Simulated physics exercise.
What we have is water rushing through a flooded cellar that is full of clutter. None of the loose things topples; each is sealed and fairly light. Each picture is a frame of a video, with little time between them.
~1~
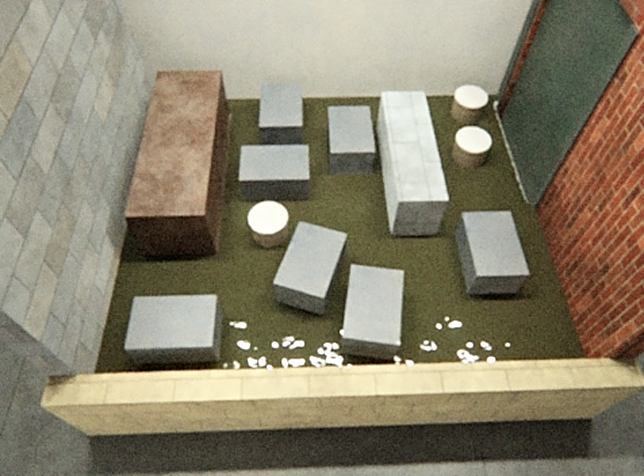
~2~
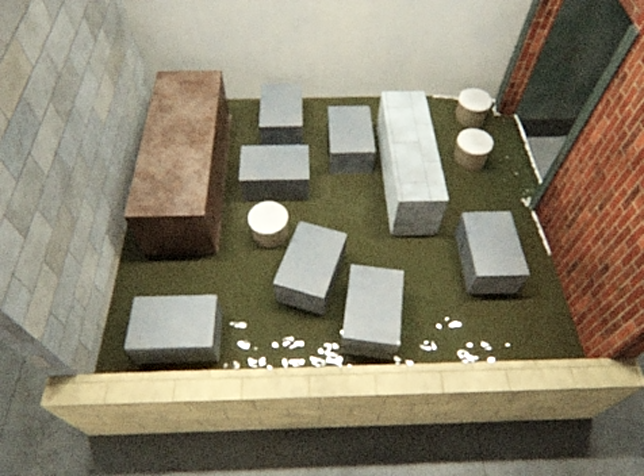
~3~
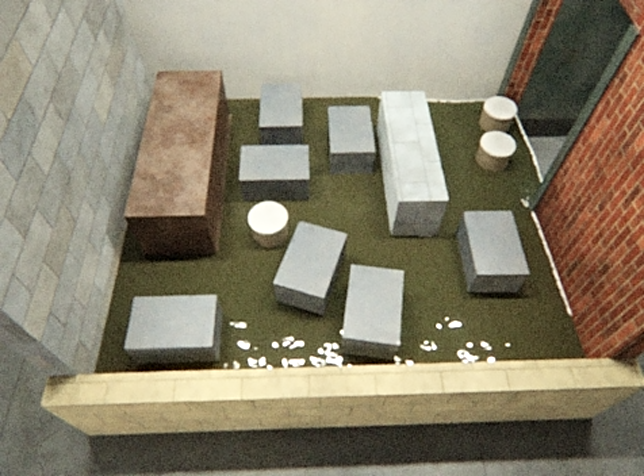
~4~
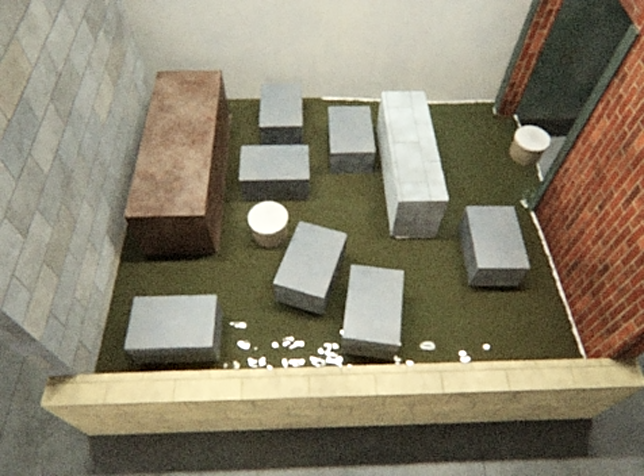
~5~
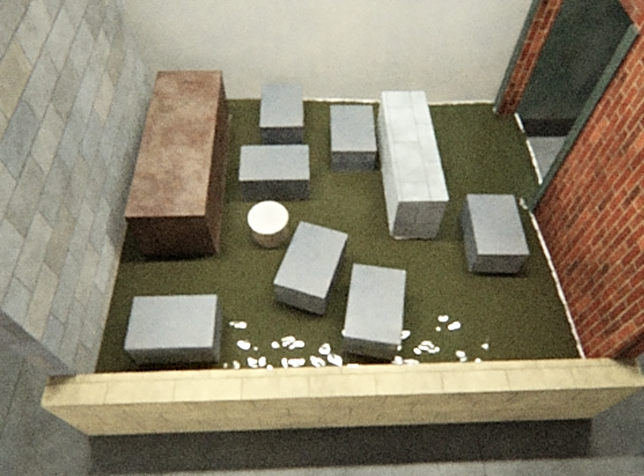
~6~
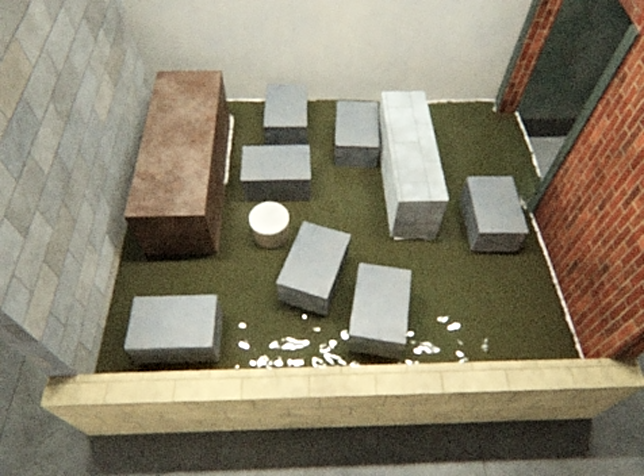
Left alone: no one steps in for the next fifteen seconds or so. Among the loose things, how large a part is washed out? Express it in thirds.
The fraction that goes is likely to be a third up to two thirds.
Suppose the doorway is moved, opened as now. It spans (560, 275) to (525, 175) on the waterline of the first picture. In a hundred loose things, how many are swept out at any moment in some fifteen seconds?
Estimate: Close to 60 %.
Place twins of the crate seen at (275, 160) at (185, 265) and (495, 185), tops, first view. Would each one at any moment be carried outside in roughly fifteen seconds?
In that order: Stays, yes.
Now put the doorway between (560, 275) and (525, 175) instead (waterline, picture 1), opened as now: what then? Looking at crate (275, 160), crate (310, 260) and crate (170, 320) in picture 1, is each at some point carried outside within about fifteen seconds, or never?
Taken in that order, the answers are not lost, swept away, not lost.
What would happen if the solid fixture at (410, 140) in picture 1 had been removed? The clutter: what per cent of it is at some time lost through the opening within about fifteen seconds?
Around 80 in a hundred.
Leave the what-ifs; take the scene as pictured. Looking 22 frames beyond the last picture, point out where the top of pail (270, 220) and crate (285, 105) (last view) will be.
First near (339, 206), second near (318, 105).
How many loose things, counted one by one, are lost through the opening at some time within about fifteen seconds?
5.
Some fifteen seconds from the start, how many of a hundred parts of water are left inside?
It comes to about 38 parts in a hundred.
A moment on, 2 of 10 are out; 8 afloat.
Next, 3 of 10 are out; 7 afloat.
Later, 5 of 10 are out; 5 afloat.
In the end, 5 of 10 are out; 5 afloat.
